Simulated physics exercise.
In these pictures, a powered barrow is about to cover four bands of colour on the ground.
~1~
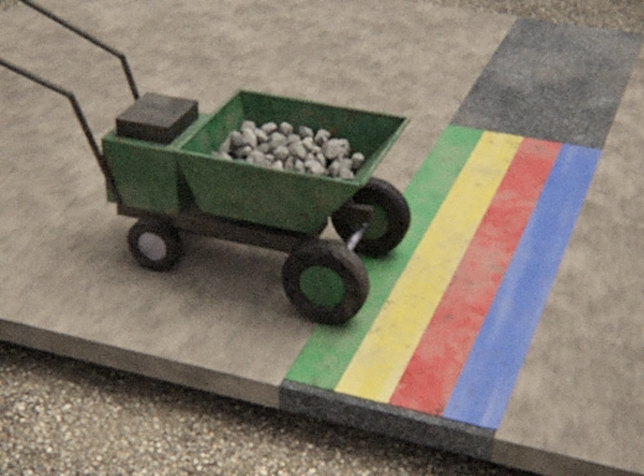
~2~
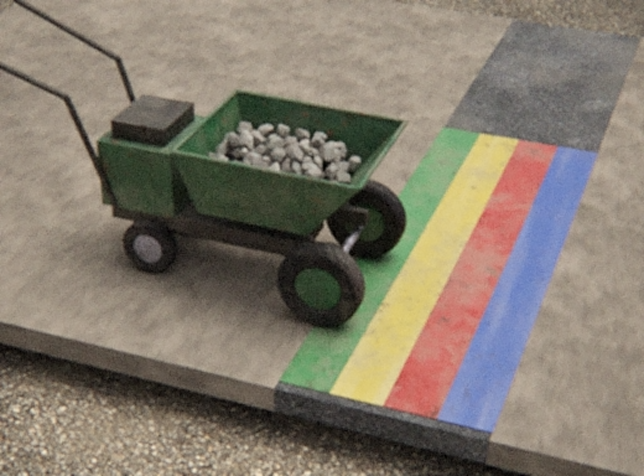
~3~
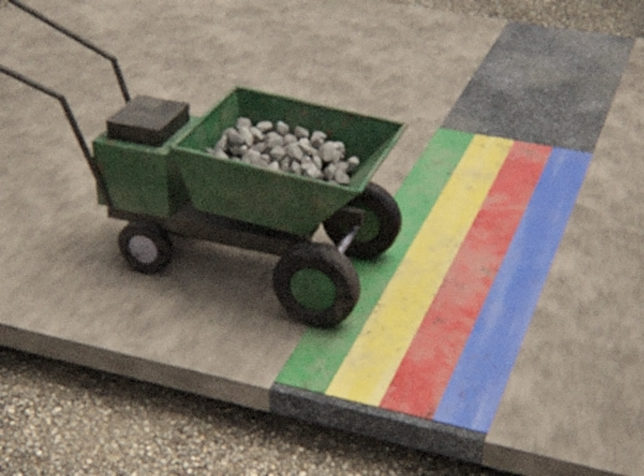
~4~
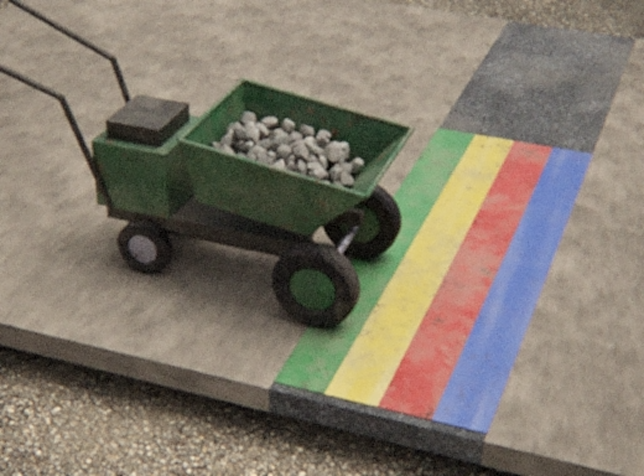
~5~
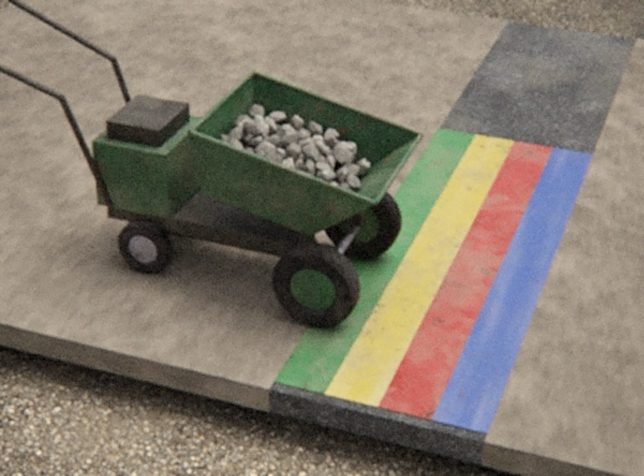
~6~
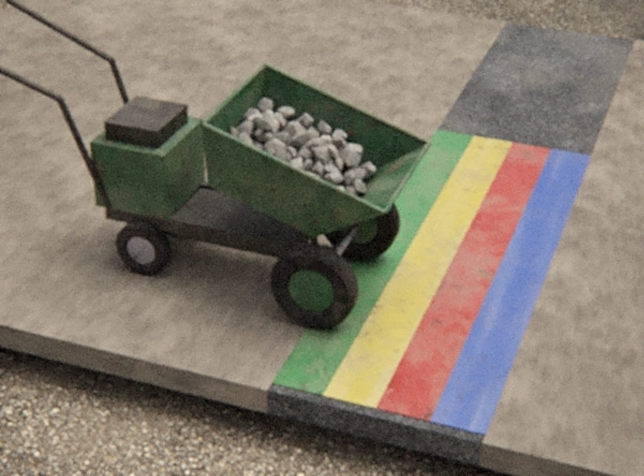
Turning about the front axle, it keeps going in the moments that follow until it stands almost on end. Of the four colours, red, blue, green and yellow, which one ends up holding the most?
The blue one holds the most.
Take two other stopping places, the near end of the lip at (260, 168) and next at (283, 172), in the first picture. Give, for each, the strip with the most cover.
First place: That yellow strip; second place: Yellow.
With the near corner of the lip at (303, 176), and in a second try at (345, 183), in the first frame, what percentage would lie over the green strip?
In order: About 0 % and 0 %.
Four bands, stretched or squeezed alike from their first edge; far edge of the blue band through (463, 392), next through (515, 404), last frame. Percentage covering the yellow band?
Close to 0 percent, and close to 0 percent.
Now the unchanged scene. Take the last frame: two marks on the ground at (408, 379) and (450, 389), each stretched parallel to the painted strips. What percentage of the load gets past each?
Estimate, first then second: 80 %, 60 %.
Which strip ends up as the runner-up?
Red.
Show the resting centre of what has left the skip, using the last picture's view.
Once it all stops, the middle lies near (500, 315).
Shortly afterwards, skip tipped steeply; the whole lot in the skip.
Next, skip tipped right over; the bulk in the skip; a little over the red strip; a little over the blue strip.
Some moments later, skip tipped right over; near a quarter in the skip; only a few over the yellow strip; near a quarter over the red strip; near a third over the blue strip; near a quarter off the paint.
In the end, skip tipped right over; near a quarter in the skip; none at all over the green strip; only a few over the yellow strip; near a quarter over the red strip; near a third over the blue strip; near a quarter off the paint.
